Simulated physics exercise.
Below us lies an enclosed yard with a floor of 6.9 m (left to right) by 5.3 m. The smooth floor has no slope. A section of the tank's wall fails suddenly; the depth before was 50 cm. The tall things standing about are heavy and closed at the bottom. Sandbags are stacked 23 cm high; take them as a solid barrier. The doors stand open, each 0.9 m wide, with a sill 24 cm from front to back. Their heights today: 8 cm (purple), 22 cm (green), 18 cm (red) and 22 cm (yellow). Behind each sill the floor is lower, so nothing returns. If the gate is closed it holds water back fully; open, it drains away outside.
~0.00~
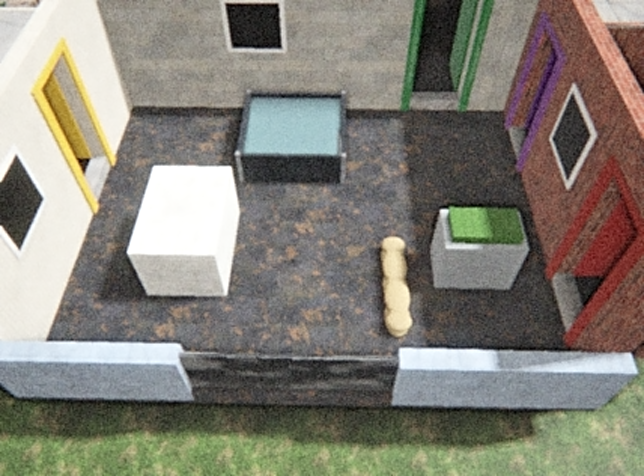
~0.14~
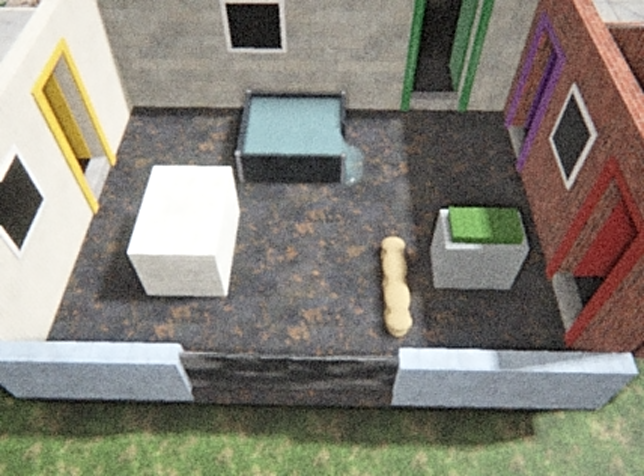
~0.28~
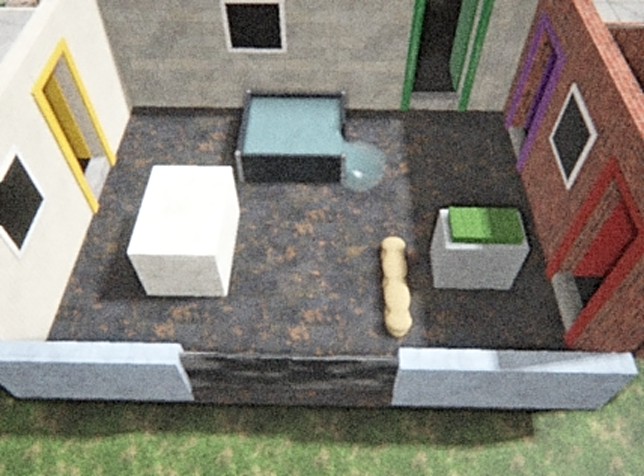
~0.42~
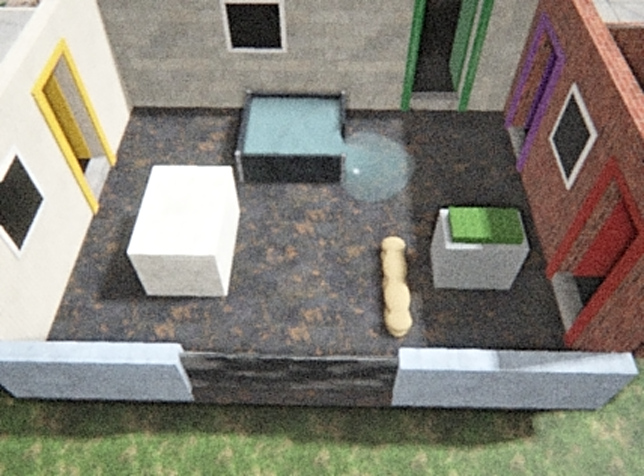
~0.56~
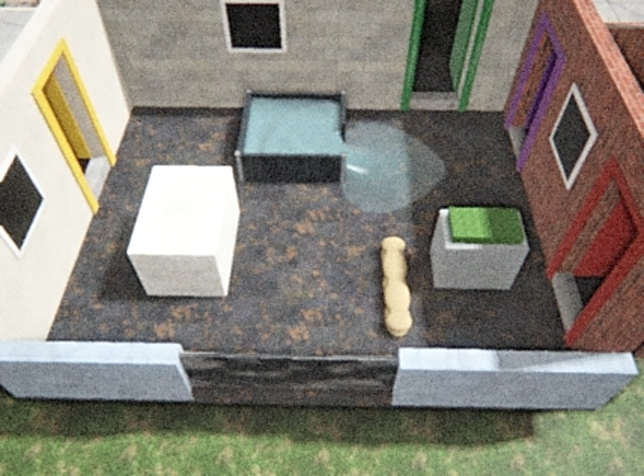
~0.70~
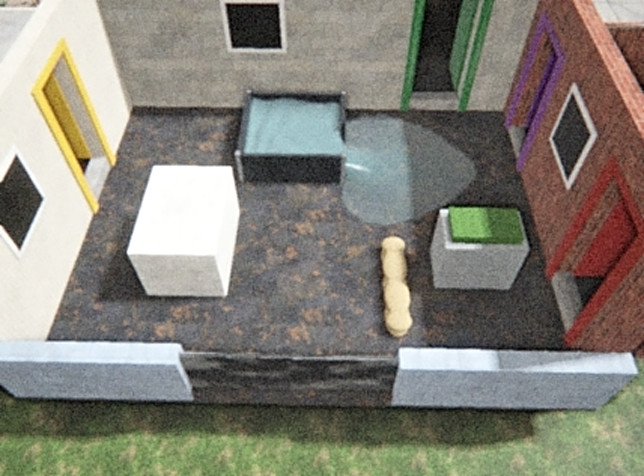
Water pouring from the right side of a dark tank and spreading across the dark floor of a walled yard.
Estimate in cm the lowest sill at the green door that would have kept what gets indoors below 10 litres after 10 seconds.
About 6.5 cm.
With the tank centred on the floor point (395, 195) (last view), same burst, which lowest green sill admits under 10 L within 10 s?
Then roughly 8.0 cm.
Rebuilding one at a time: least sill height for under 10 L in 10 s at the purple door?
About 13.0 cm at purple.
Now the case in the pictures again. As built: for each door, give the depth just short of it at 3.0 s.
In cm: Purple 15, green 6, red 5, yellow 0.
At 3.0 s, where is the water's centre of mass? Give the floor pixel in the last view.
Around (386, 170).
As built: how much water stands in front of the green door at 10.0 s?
About 5.0 cm.
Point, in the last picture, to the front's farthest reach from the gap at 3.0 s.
Near (577, 382).
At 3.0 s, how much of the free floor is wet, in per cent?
Some 30 per cent of it.
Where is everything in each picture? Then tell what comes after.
The first frame shows still water, 50 cm deep, in the tank at (294, 126); the green door at (442, 63) is dry.
In the second frame, water pours out at (341, 158) and has run 0.3 m, to (359, 158); about 6 cm deep outside, 50 cm at the back.
In the third frame, water pours out at (341, 158) and has run 0.7 m, to (381, 169); about 7 cm deep outside, 50 cm at the back.
In the fourth frame, the gap is at (341, 159), the front 1.2 m out at (410, 169); the back of the tank holds 50 cm.
In the fifth frame, the gap is at (341, 158), the front 1.6 m out at (439, 172); the back of the tank holds 49 cm.
In the sixth frame, the gap is at (341, 158), the front 2.1 m out at (468, 175); the back of the tank holds 43 cm; 0.7 m in a straight line remain to the green door at (442, 63).
After 1.4 s water covers 25 % of the floor, deepest (22 cm) near (356, 166); 3 cm at the green door, 0 litres in over its 22 cm sill.
After 3.0 s water covers 30 % of the floor, deepest (16 cm) near (517, 208); 6 cm at the green door, 0 litres in over its 22 cm sill.
After 10.0 s water covers 65 % of the floor, deepest (8 cm) near (577, 382); 5 cm at the green door, 0 litres in over its 22 cm sill.
At the green door as built, the water arrived by 1.2 s and peaked near 8 cm at 3.6 s.
Run again over the same 10 s with other heights there, 16 litres in over 6 cm, 2 litres over 8 cm. The limit of 10 litres is kept from about 6.5 cm up.
